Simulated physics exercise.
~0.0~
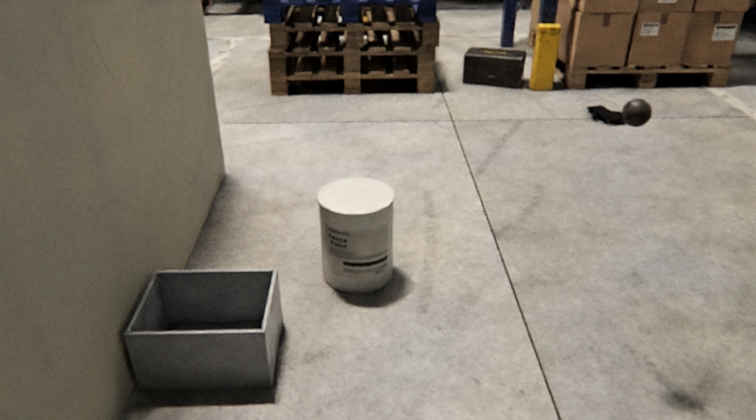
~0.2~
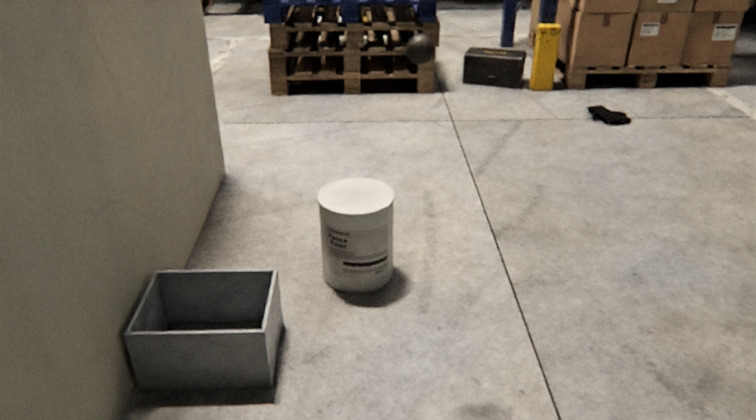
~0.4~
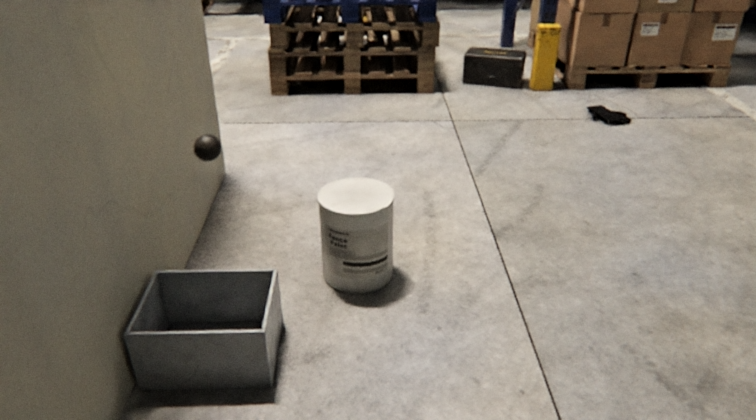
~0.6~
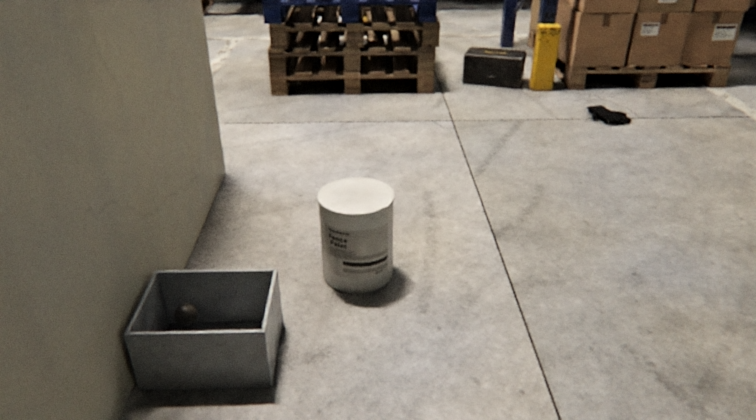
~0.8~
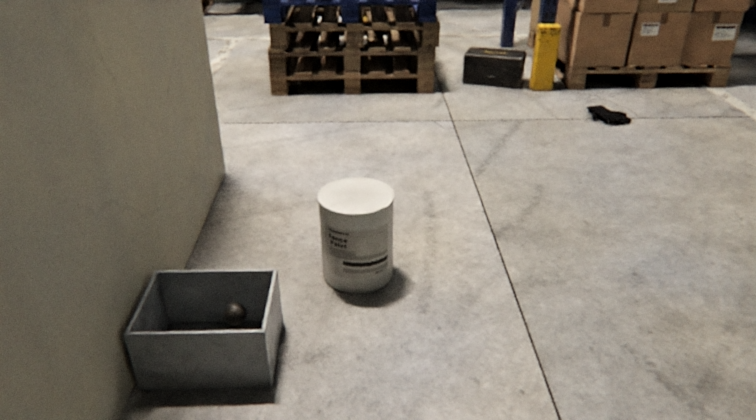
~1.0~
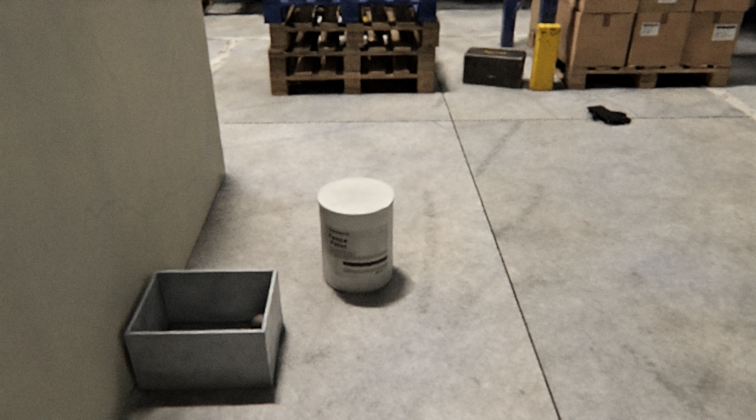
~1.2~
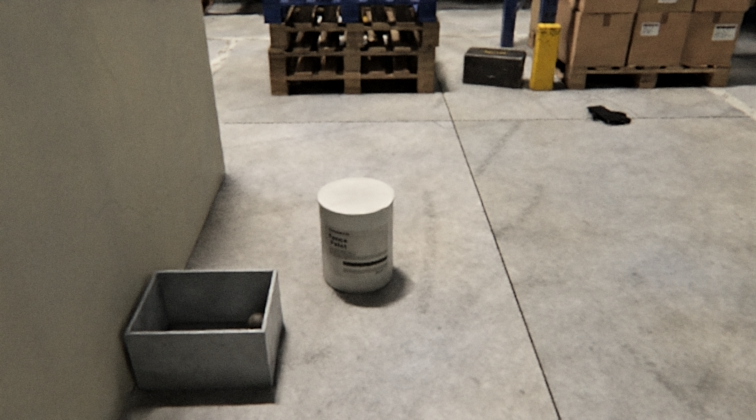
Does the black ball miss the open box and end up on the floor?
No, the ball drops into the box and comes to rest inside it, near the right side.
A gray box near a white pail catches a black ball flying left, which settles inside.
